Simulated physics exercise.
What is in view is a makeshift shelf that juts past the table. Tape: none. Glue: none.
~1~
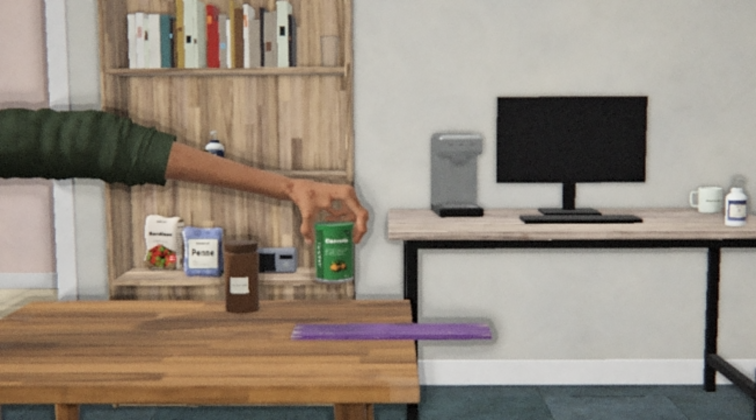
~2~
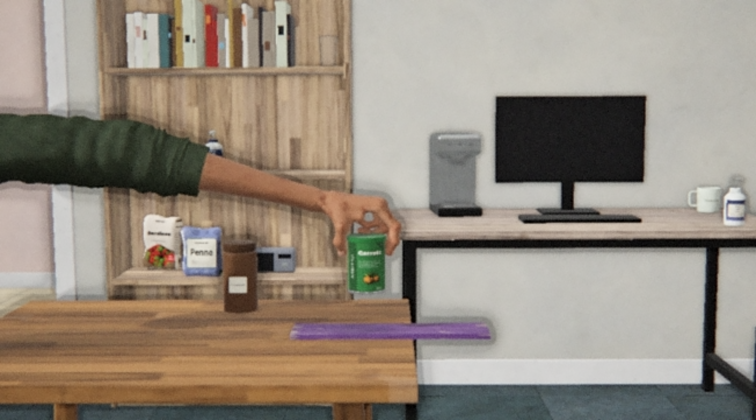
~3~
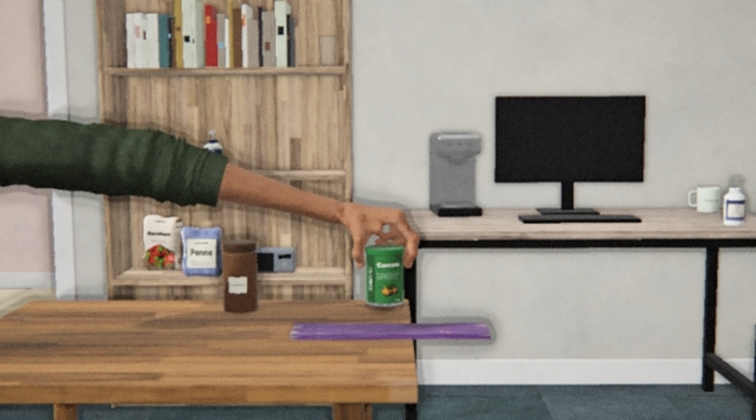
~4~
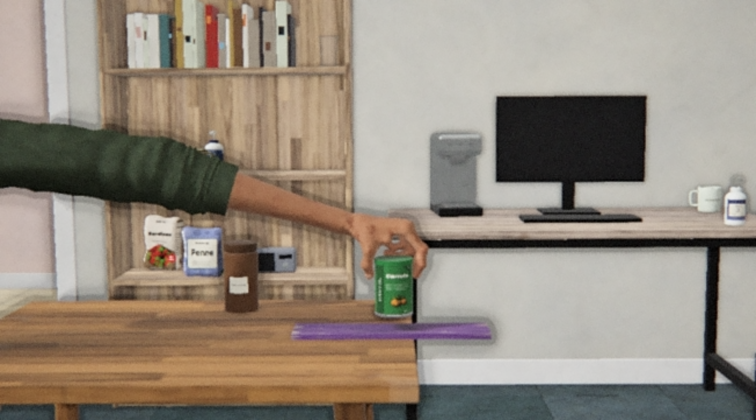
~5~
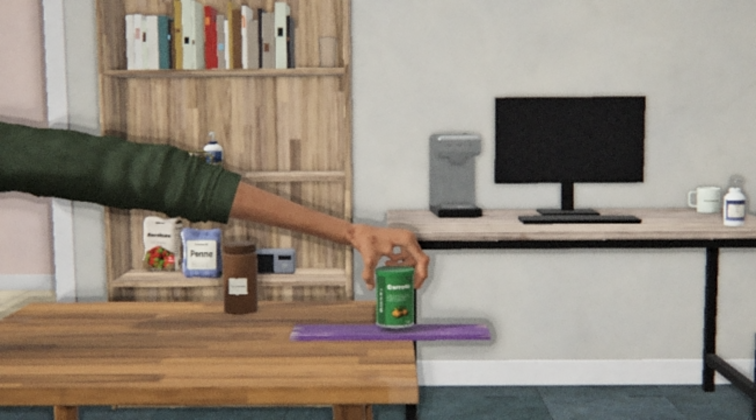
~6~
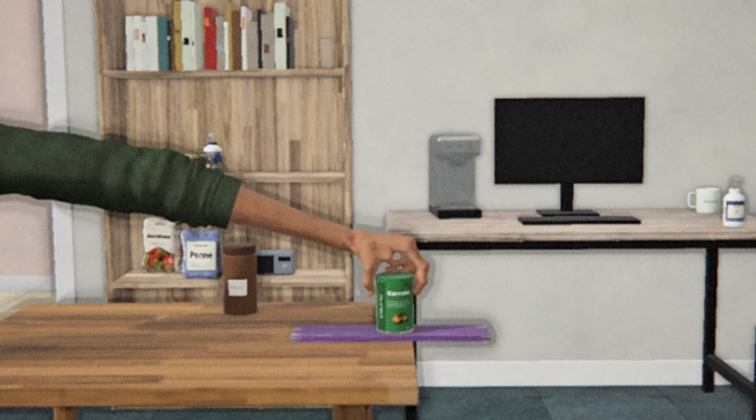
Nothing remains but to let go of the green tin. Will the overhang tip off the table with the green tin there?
No. It stays anchored.
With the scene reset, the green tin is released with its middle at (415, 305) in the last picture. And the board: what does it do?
Outcome: Stable.
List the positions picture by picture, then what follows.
In the first picture, coming down; green tin (334, 251); brown jar (242, 276).
In the second picture, coming down; green tin (367, 263); brown jar (240, 276).
In the third picture, coming down; green tin (385, 275); brown jar (240, 276).
In the fourth picture, coming down; green tin (394, 286); brown jar (241, 276).
In the fifth picture, coming down; green tin (395, 297); brown jar (240, 277).
In the sixth picture, set down, still held; green tin (395, 302); brown jar (240, 278).
Then, 0.20 s later than the last frame, all is still.
Then, 0.60 s later than the last frame, green tin resting near (395, 303).
When it is over, all 3 as before. End places, in pixels of the last picture, green tin near (395, 303). The board stays on the table.
